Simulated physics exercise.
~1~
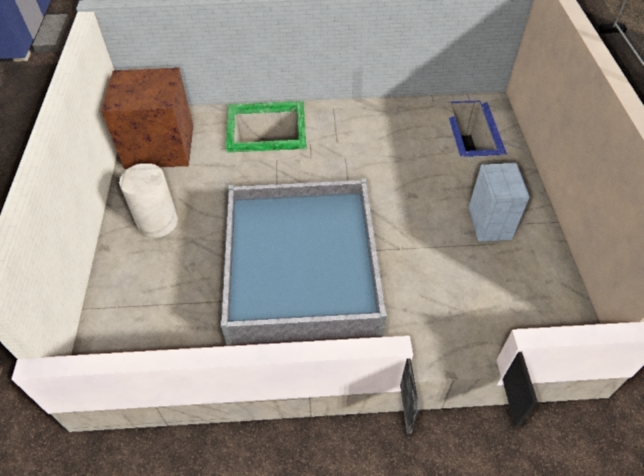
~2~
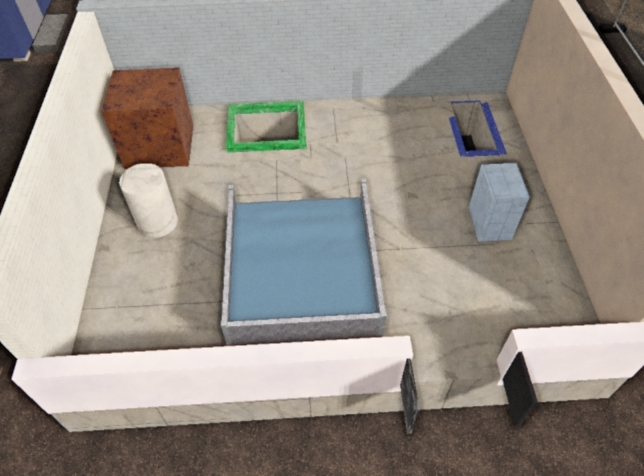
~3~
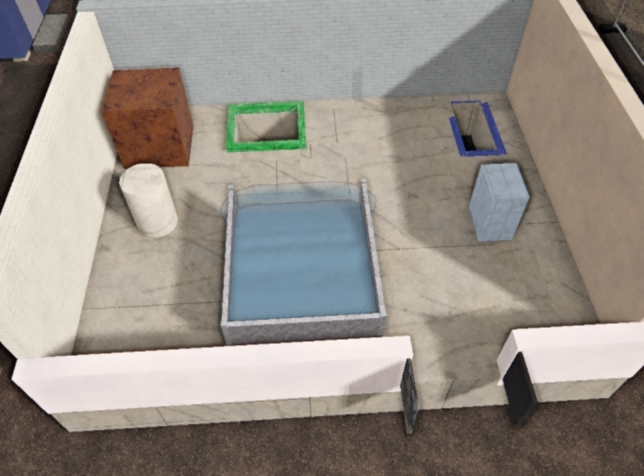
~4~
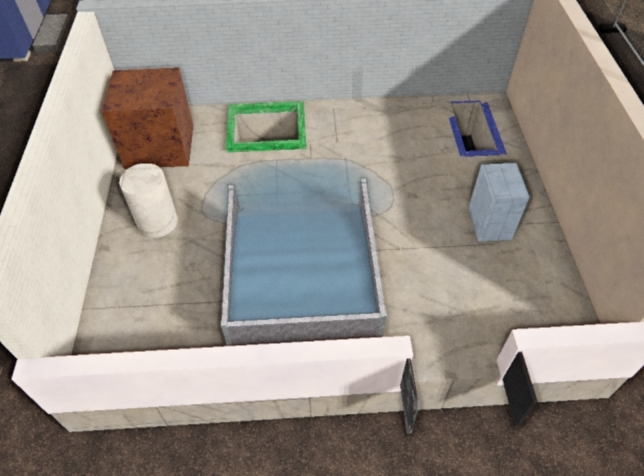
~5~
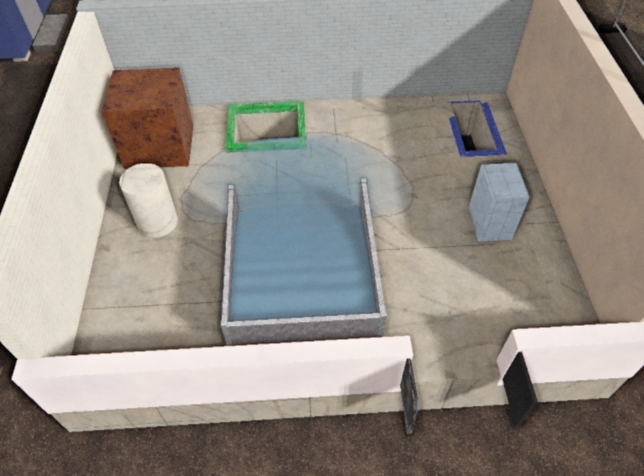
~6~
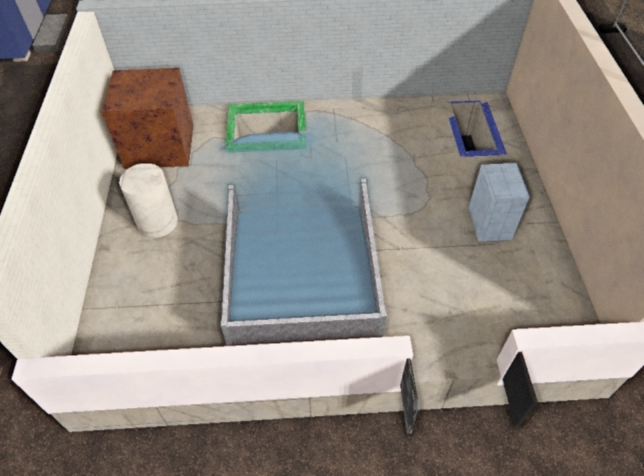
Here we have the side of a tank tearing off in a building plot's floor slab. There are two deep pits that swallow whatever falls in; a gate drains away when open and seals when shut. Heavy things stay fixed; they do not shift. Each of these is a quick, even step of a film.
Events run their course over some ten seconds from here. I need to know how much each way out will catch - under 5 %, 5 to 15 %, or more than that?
As I see it, as it plays out the gate never reaches five per cent. As it plays out the green pit goes past fifteen per cent. As it plays out the blue pit goes past fifteen per cent.
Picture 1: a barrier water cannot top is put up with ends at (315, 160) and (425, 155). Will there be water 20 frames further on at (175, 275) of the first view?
Waterless.
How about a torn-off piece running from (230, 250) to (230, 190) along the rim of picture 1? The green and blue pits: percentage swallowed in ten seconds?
Near enough: Green 6 percent, blue 6 percent.
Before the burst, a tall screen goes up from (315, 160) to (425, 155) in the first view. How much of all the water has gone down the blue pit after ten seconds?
The blue pit takes 15 parts in a hundred.
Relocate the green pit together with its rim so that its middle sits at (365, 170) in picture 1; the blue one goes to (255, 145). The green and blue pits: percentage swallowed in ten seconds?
Breakdown: Green 14%, blue 45%.
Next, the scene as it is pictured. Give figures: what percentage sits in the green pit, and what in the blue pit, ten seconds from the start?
I'd say near 24 %, and near 30 %.
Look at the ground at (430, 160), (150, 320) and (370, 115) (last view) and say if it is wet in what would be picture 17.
Well, in turn they'd be wet underfoot, dry underfoot and wet underfoot.
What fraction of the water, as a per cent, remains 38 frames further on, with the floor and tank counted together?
Roughly 52 %.
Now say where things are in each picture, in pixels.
The first picture shows the open tank at (301, 250) is whole and still.
In the second picture, the front is at a hidden place, out from the gap on the open tank's far side.
In the third picture, the front is at a hidden place, out from the gap on the open tank's far side.
In the fourth picture, water pours out on the open tank's far side and has run to (212, 193).
In the fifth picture, the front is at (332, 136), out from the gap on the open tank's far side.
In the sixth picture, water pours out on the open tank's far side and has run to (313, 114).
A moment on, water covers 35 % of the floor; the gate 0 %, the green pit 7 %, the blue pit 0 %.
Next, water covers 40 % of the floor; the gate 0 %, the green pit 15 %, the blue pit 2 %.
Then, water covers 50 % of the floor; the gate 0 %, the green pit 22 %, the blue pit 12 %.
Later, water covers 75 % of the floor; the gate 0 %, the green pit 24 %, the blue pit 24 %.
In the end, water covers 90 % of the floor; the gate 0 %, the green pit 24 %, the blue pit 30 %.
